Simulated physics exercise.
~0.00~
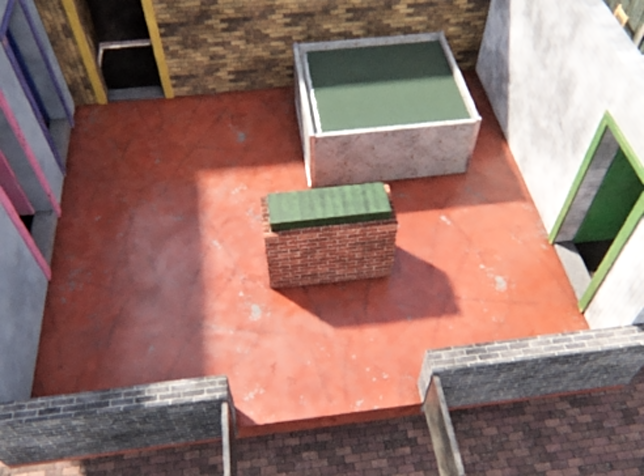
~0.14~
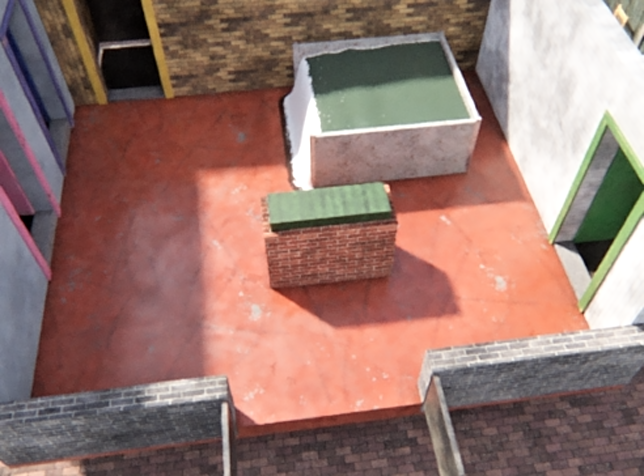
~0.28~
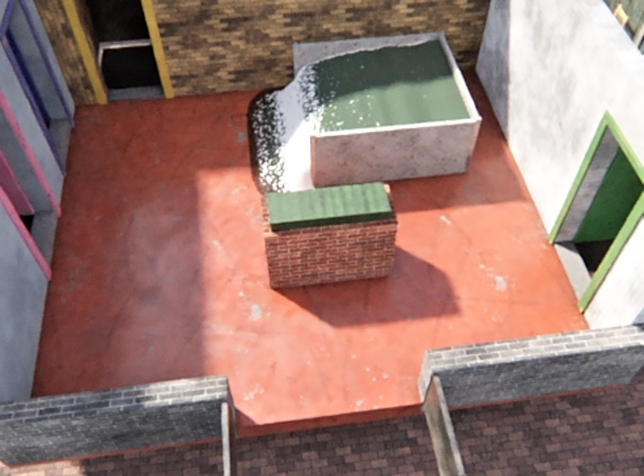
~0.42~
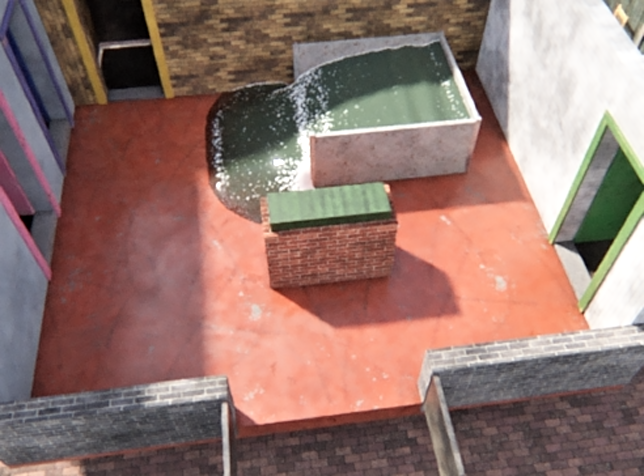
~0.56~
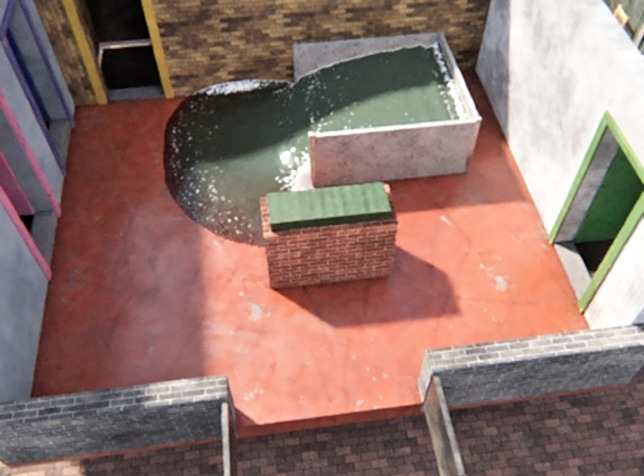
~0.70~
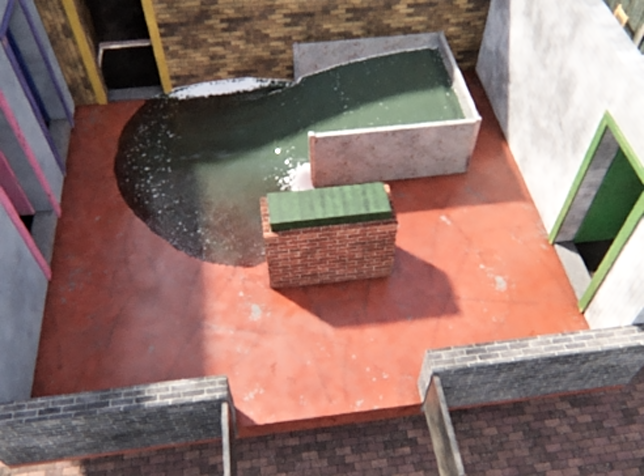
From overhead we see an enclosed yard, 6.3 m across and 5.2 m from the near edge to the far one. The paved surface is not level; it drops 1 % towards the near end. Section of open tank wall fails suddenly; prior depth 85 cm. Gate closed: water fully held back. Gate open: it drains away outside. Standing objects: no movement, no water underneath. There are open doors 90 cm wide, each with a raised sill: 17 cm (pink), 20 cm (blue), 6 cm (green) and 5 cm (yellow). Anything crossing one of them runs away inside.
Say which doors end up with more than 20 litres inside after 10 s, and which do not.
Result: At the pink door the total will be higher than the limit. At the blue door the total will be higher than the limit. At the green door the total will be higher than the limit. At the yellow door the total will be higher than the limit.
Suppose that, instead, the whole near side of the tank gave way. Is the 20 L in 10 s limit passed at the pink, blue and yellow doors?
Then pink does not exceed it, blue does not exceed it, yellow exceeds it.
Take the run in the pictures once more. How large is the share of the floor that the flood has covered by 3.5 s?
Close to 60 in a hundred.
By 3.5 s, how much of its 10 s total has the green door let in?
About 0 per cent.
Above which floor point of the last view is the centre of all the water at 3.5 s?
Pixel position near (193, 205).
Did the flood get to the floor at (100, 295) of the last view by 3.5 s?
Soaked.
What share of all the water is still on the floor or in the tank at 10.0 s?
Share still there: About 62 %.
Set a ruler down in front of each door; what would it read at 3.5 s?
Door by door, in cm: Pink reads 21, blue reads 27, green reads 0, yellow reads 20.
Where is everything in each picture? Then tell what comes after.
The first picture shows still water, 85 cm deep, in the open tank at (381, 85).
In the second picture, water pours out at (306, 124) and has run 1.0 m, to a hidden place; typically 7 cm deep outside, 85 cm at the open tank's back.
In the third picture, the front is at a hidden place, 1.2 m from the gap at (306, 125); 1.4 m2 of floor is under water; 85 cm left at the back of the open tank.
In the fourth picture, the front is at (250, 214), 1.6 m from the gap at (306, 127); 3.1 m2 of floor is under water; 80 cm left at the back of the open tank.
In the fifth picture, water pours out at (306, 128) and has run 2.1 m, to (182, 201); typically 10 cm deep outside, 71 cm at the open tank's back.
In the sixth picture, the front is at (122, 175), 2.7 m from the gap at (306, 128); 7.3 m2 of floor is under water; 72 cm left at the back of the open tank.
After 1.4 s water covers 45 % of the floor and is deepest (50 cm) near (75, 111); pink door 28 cm at the sill, 4 L in, blue door 42 cm at the sill, 53 L in, green door not reached, yellow door 13 cm at the sill, 2 L in.
After 2.2 s water covers 55 % of the floor and is deepest (48 cm) near (70, 144); pink door 33 cm at the sill, 46 L in, blue door 46 cm at the sill, 189 L in, green door not reached, yellow door 21 cm at the sill, 29 L in.
After 3.5 s water covers 60 % of the floor and is deepest (38 cm) near (29, 415); pink door 21 cm at the sill, 99 L in, blue door 27 cm at the sill, 315 L in, green door not reached, yellow door 20 cm at the sill, 146 L in.
After 6.0 s water covers 85 % of the floor and is deepest (20 cm) near (27, 432); pink door 9 cm at the sill, 104 L in, blue door 10 cm at the sill, 327 L in, green door 17 cm at the sill, 34 L in, yellow door 10 cm at the sill, 272 L in.
After 10.0 s water covers 100 % of the floor and is deepest (14 cm) near (479, 83); pink door 9 cm at the sill, 104 L in, blue door 5 cm at the sill, 327 L in, green door 11 cm at the sill, 154 L in, yellow door 3 cm at the sill, 287 L in.
